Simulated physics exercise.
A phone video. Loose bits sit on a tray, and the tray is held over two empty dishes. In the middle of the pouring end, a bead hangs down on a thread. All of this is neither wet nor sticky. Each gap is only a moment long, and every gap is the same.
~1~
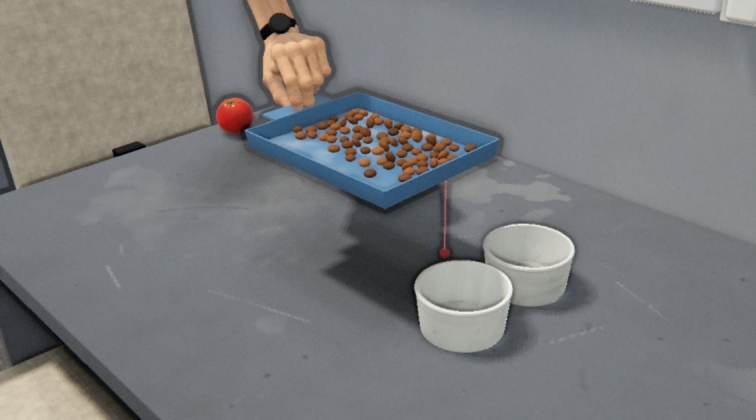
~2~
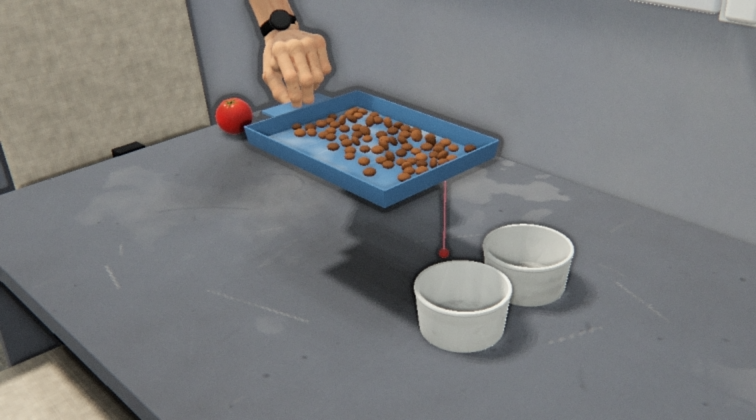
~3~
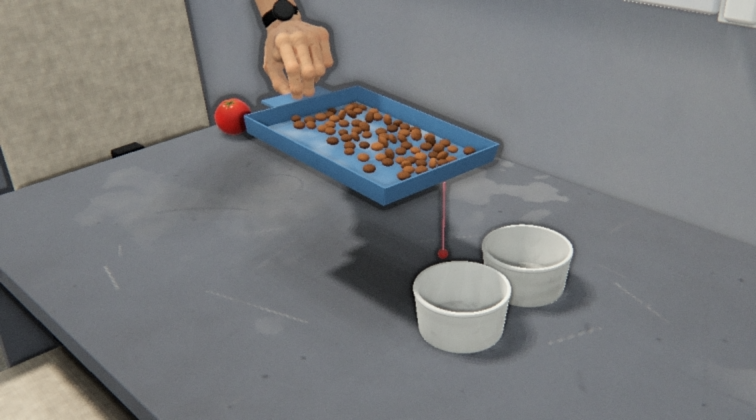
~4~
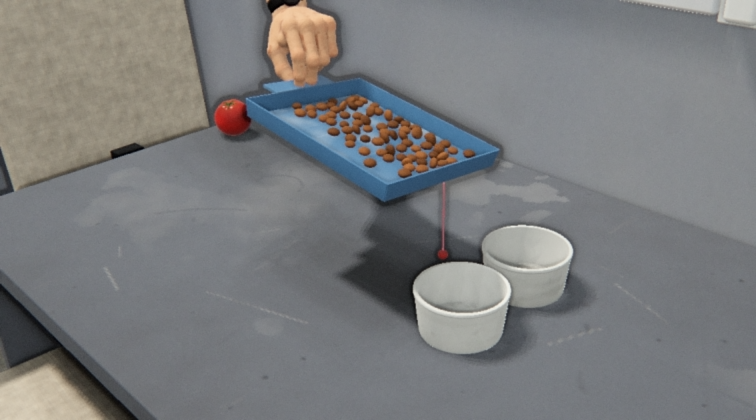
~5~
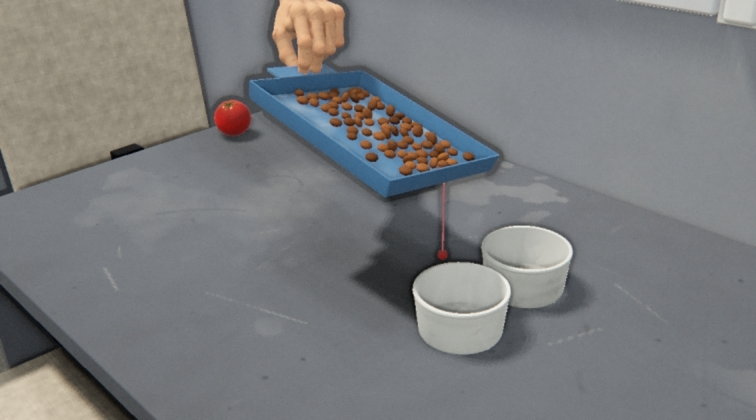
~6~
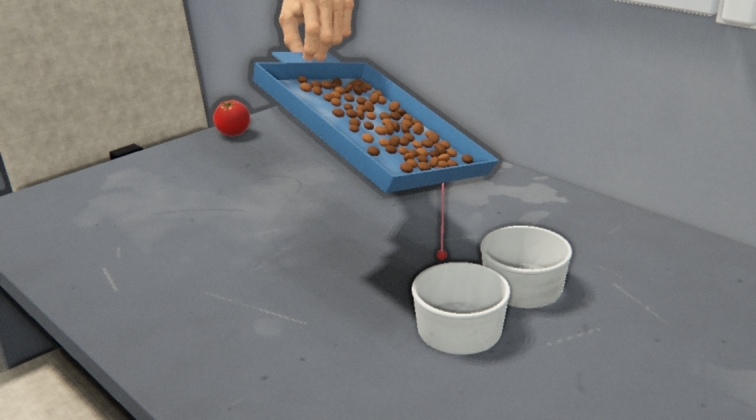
A hand held a blue tray of small brown bits above two empty white dishes, then gradually raised the handle end, tilting the tray toward its right corner while the bits stayed on it.
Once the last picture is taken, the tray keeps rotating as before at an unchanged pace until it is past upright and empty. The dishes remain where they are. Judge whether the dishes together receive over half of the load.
Most likely the lost part will be the majority.
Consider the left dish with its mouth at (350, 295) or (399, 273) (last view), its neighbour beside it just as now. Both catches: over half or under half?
Try 1: A lesser share; try 2: The greater share.
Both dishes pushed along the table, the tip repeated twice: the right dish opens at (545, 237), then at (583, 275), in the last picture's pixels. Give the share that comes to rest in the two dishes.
In turn 10 and 0 in a hundred.
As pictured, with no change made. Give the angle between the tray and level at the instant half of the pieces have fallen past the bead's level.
Somewhere near 105 degrees, I'd say.
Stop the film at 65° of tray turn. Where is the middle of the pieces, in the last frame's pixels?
The centre of the load shows up near (446, 136) in the last view.
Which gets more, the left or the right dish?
Once things settle, the right of the two ends up fuller.
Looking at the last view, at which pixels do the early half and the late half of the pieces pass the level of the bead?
I'd say around (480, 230) at first, then around (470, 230).
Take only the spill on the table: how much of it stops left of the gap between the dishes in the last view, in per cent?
Near 90 in a hundred.
Just after the last frame, tray tipped steeply; almost all on the tray; just a few in the air.
A moment on, tray tipped past a quarter turn; roughly a third on the tray; roughly a quarter in the right dish; roughly a quarter outside both; roughly a quarter in the air.
Further on, tray tipped past a quarter turn; just a few in the left dish; roughly a quarter in the right dish; the larger part outside both.
When it is over, tray tipped past a quarter turn; just a few in the left dish; roughly a quarter in the right dish; the larger part outside both.
